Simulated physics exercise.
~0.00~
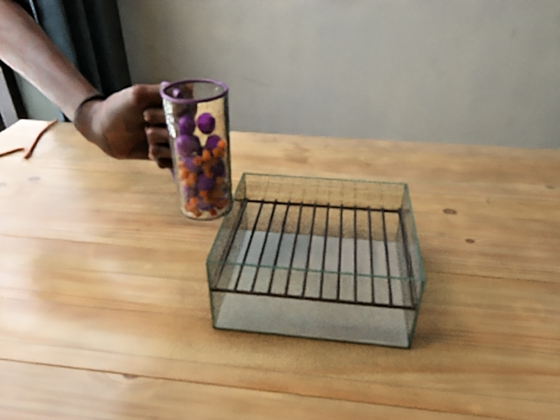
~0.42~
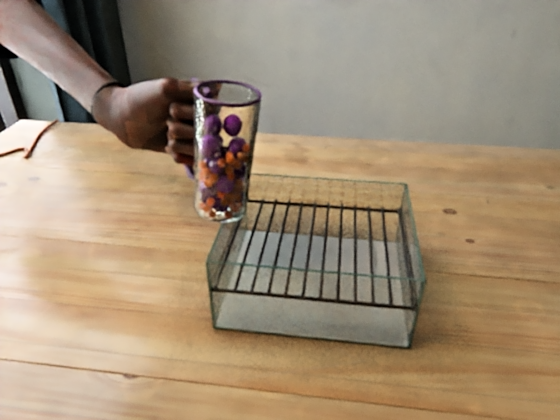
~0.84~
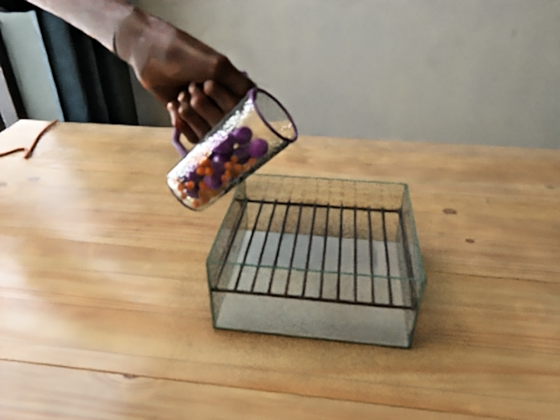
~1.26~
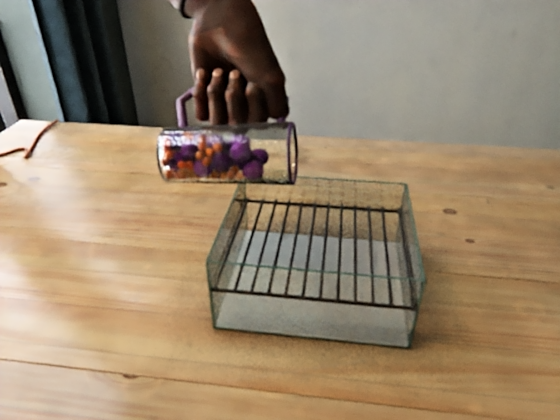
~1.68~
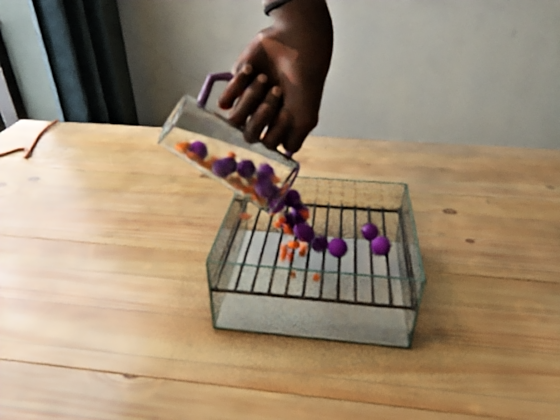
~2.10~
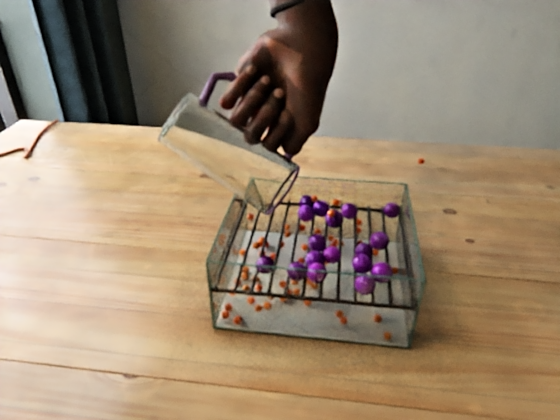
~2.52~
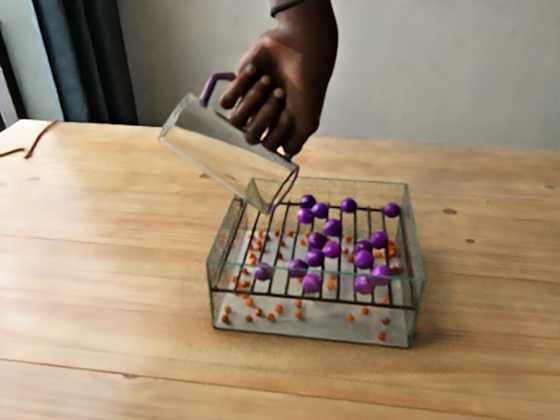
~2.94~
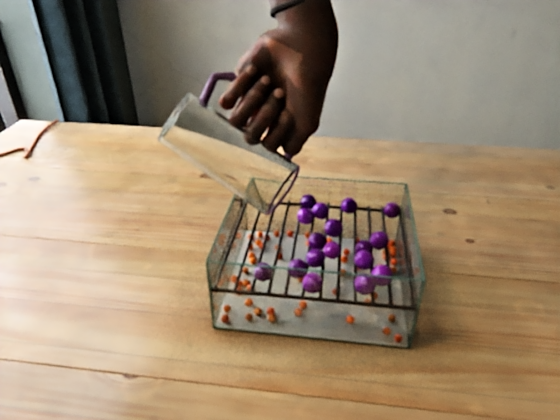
On a wooden table, a hand moved a clear cup of orange and purple balls to the right and tipped it over a glass box with a wire rack; the small orange ones mostly fell through, while the bigger purple ones stayed on top.
